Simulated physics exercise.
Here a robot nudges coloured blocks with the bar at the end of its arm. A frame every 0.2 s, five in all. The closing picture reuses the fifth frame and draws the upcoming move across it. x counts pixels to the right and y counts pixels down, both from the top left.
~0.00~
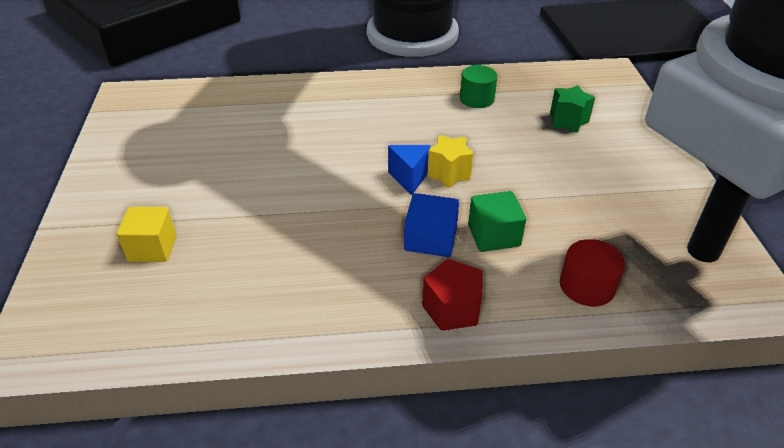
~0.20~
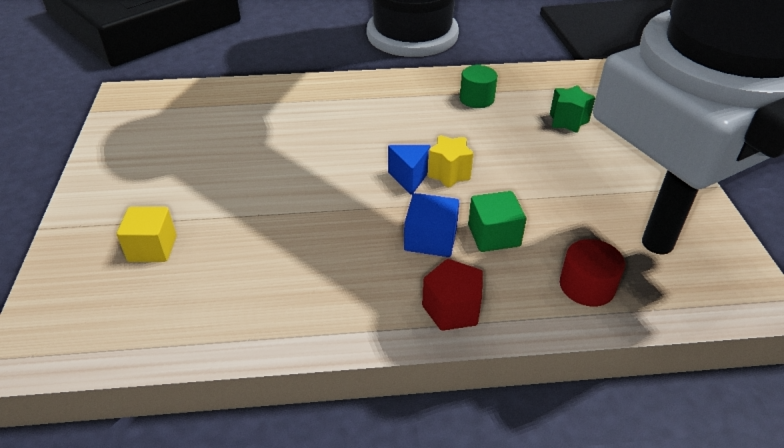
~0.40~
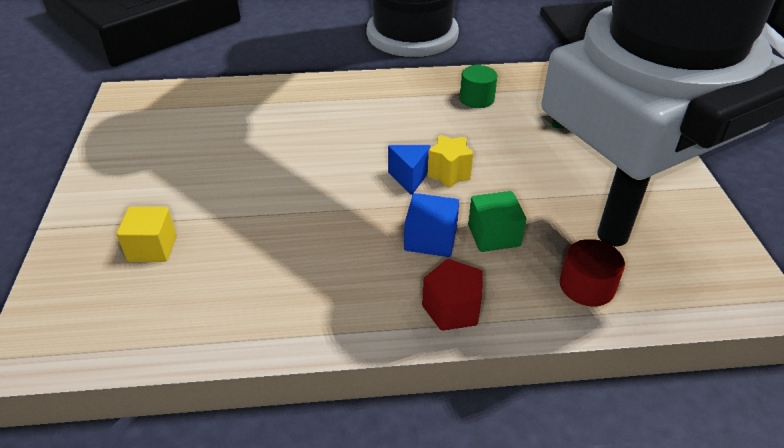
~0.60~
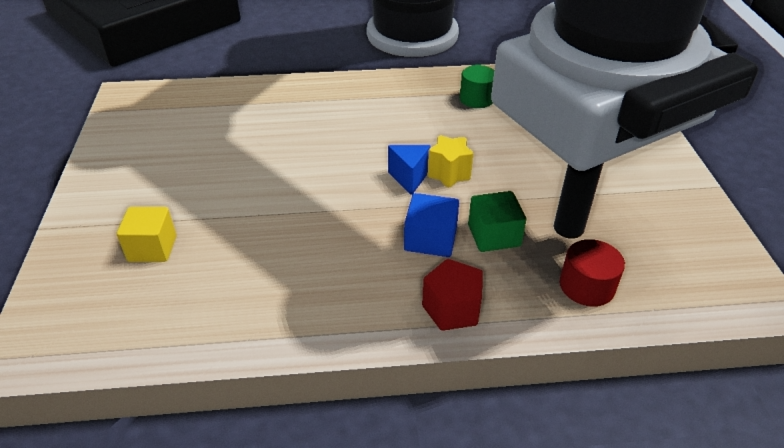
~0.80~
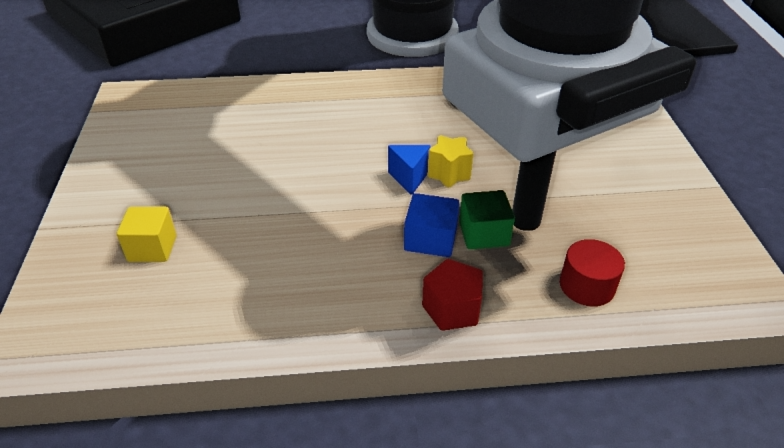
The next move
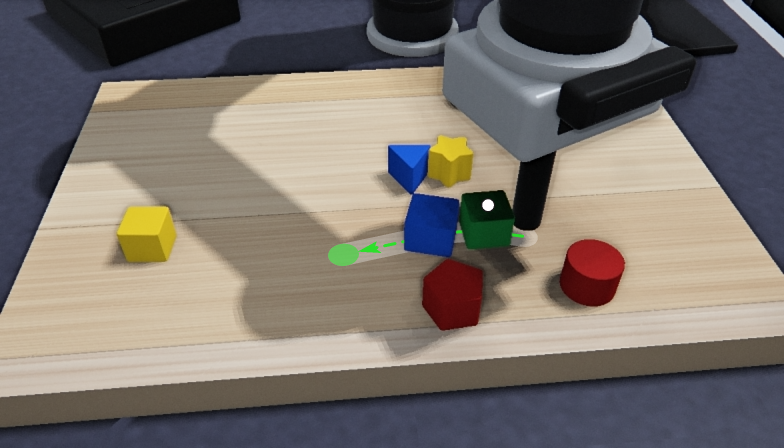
The clip opens on a wooden board scattered with red, blue, green and yellow blocks, with a robot arm's dark bar at the right. The arm sweeps steadily left above the red cylinder while the blocks stay still, then its bar nudges the green four-sided block slightly left, toward the blue one.
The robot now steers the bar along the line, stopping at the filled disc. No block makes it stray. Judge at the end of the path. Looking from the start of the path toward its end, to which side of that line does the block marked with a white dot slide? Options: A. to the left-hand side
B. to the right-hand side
Option B.
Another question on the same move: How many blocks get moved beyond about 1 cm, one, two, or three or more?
I count two.
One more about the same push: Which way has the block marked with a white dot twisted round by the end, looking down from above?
Looking down, it rotates clockwise.
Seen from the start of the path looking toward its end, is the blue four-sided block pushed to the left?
No
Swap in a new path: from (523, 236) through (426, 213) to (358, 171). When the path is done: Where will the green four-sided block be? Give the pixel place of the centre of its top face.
If I read the scene right, the answer is (366, 186).
Drawn move, from (523, 236) over (432, 236) to (344, 255); the dot is on the green four-sided block.
What follows on the original path. One third of the way, bar at (463, 217); blue four-sided block at (379, 208), turned 15° anticlockwise; green four-sided block at (426, 199).
Two thirds of the way, bar at (403, 227); blue four-sided block at (319, 205); green four-sided block at (368, 205), turned 20° clockwise.
At the end, bar at (342, 240); blue four-sided block at (273, 196), turned 30° clockwise; green four-sided block at (313, 211), turned 50° clockwise; red round block still.
